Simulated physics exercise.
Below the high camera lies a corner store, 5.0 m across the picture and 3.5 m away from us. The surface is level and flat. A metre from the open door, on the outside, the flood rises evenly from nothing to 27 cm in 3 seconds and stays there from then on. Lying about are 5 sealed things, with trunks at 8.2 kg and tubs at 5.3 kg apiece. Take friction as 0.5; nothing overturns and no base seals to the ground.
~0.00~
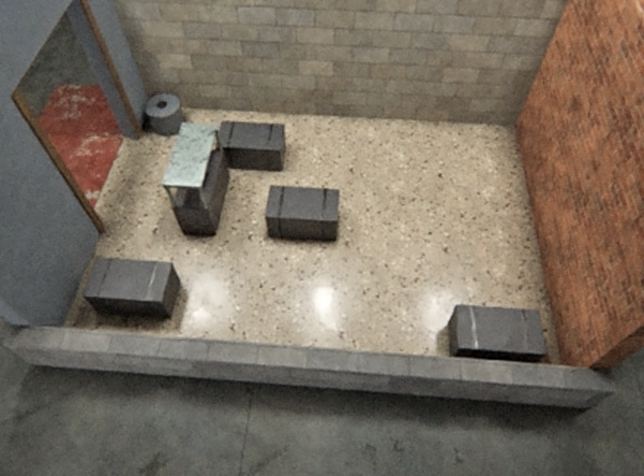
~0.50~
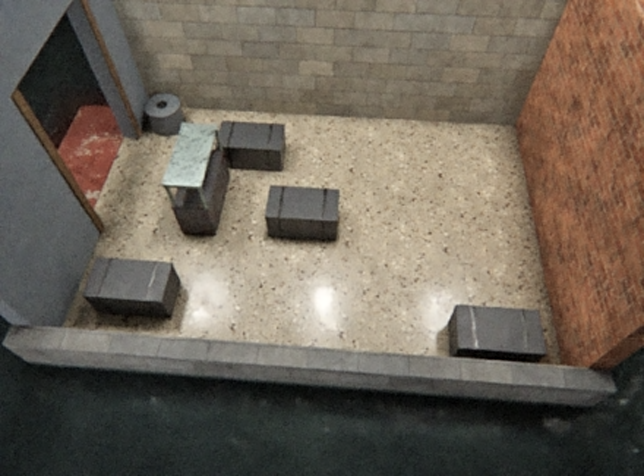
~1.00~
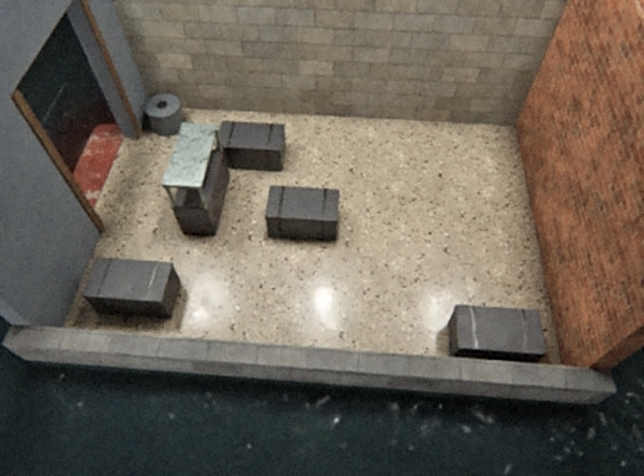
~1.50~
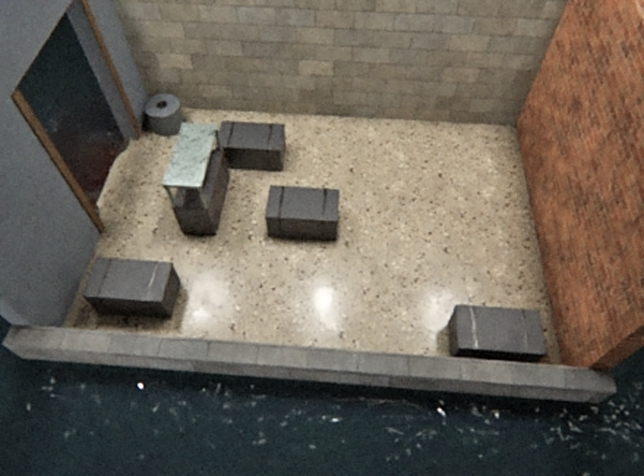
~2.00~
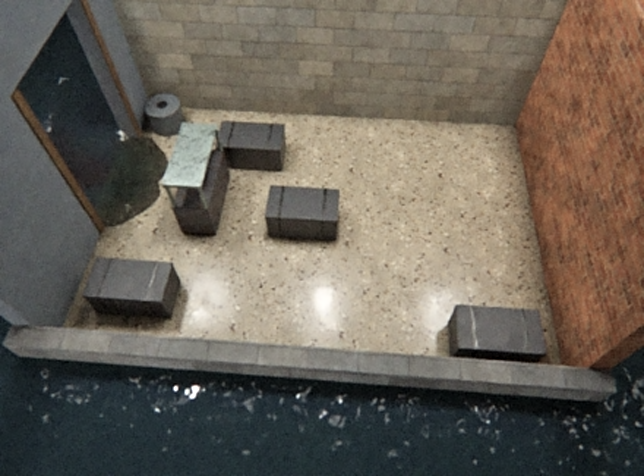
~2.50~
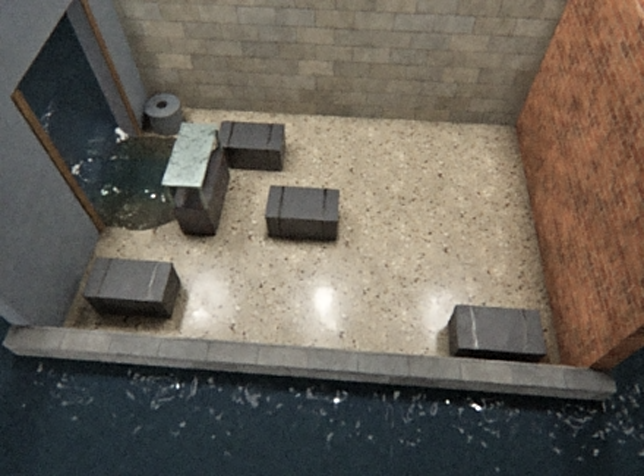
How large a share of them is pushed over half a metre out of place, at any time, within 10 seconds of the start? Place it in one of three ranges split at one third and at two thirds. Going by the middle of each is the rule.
The portion lies in the middle.
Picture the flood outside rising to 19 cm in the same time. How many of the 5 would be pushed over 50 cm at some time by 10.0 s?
Then the count would be 2.
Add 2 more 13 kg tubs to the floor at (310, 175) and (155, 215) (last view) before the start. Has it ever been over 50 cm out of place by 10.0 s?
Order as asked: Not as far and farther.
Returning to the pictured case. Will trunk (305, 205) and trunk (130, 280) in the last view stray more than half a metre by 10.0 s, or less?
Taking them in order, the first is below the mark and the second is above the mark.
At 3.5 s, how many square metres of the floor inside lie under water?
I'd put it close to 4.5 m2.
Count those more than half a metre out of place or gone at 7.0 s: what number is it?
At that time I count 2.
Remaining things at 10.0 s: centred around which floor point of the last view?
Centre of the remaining things: Roughly (349, 233).
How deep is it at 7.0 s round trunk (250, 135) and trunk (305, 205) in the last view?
Depths: Near 9 cm, then near 2 cm.
After 3.5 s 0 of 5 are over 50 cm from their spots; 0 afloat.
After 4.5 s 1 of 5 are over 50 cm from their spots; 1 afloat.
After 7.0 s 2 of 5 are over 50 cm from their spots; 4 afloat.
After 10.0 s 2 of 5 are over 50 cm from their spots, and 2 have been at some point; 4 afloat.
